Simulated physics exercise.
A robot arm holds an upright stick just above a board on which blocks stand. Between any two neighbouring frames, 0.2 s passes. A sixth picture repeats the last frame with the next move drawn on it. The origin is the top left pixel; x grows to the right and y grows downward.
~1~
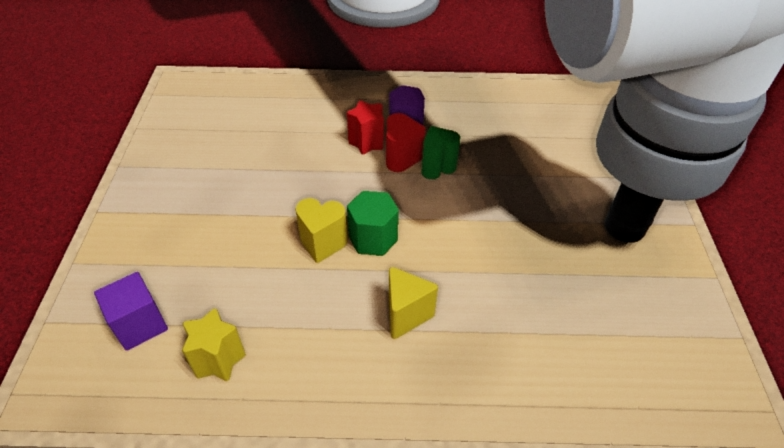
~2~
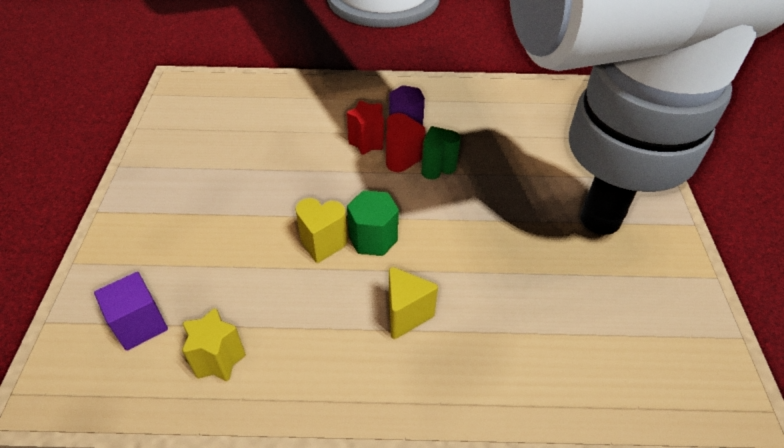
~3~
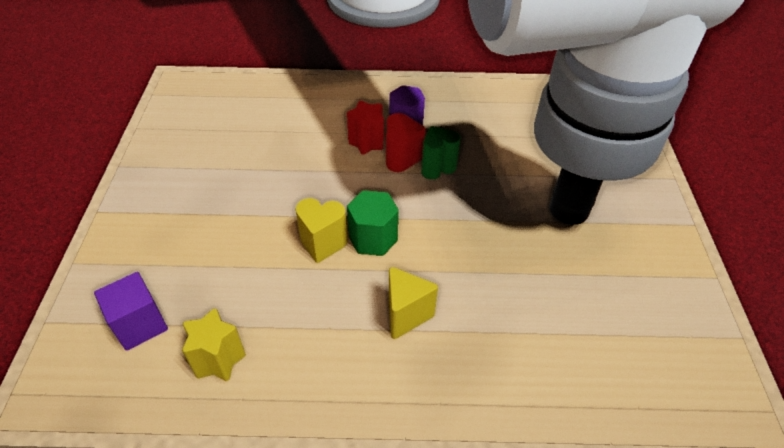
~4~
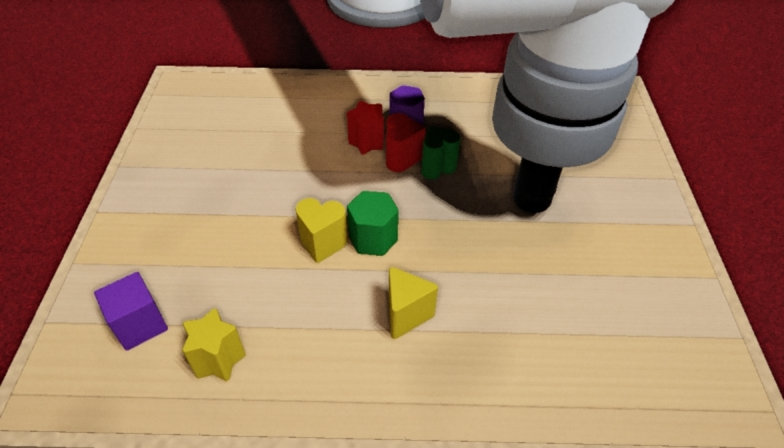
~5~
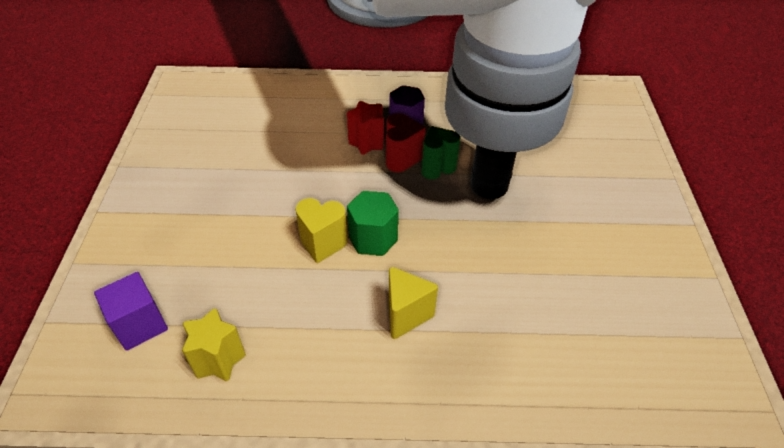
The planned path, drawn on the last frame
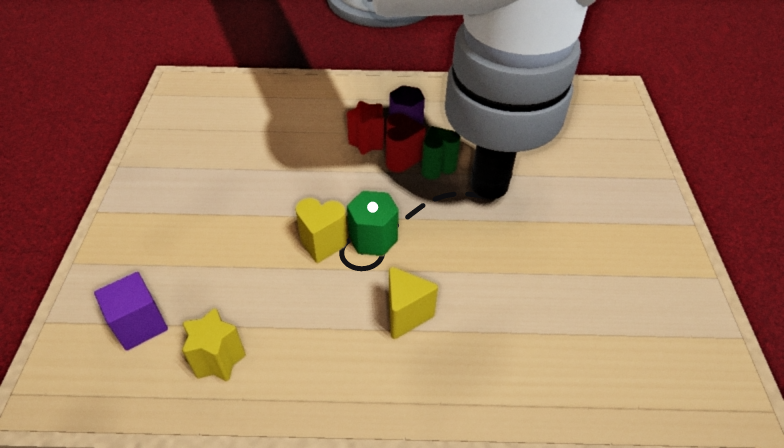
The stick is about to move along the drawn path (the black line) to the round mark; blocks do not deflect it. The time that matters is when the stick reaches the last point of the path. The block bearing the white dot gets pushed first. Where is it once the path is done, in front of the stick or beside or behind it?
Looking at the end of the path, the block bearing the white dot is still being driven ahead.
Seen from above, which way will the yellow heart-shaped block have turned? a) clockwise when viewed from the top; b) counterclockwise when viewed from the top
Choice a: Clockwise when viewed from the top.
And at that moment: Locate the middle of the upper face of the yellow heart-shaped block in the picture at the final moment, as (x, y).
Its top centre lands on (289, 221).
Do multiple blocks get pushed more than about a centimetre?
Yes.
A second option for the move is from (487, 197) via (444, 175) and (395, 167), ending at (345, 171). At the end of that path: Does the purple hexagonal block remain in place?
That would be a yes.
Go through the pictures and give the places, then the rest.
Lower end of the stick at (624, 229), tops of blocks, yellow heart-shaped block at (319, 213), green hexagonal block at (373, 207), green heart-shaped block at (440, 137), in the first picture.
Stick at (600, 221), blocks as before, in the second picture.
Stick at (569, 212), blocks as before, in the third picture.
Stick at (532, 200), blocks as before, in the fourth picture.
Stick at (489, 187), yellow heart-shaped block at (319, 213), green hexagonal block at (373, 207), green heart-shaped block at (440, 137), in the fifth picture.
The drawn path runs from (487, 197) by way of (438, 198) and (400, 223) to (362, 252); the dot is on the green hexagonal block.
On the path given first. One third of the way, stick at (438, 189); nothing pushed yet.
Two thirds of the way, stick at (400, 214); yellow heart-shaped block at (313, 215); green hexagonal block at (366, 213).
At the end, stick at (362, 243); yellow heart-shaped block at (289, 221), turned 70° clockwise; green hexagonal block at (327, 247), turned 15° anticlockwise; green heart-shaped block not moved.
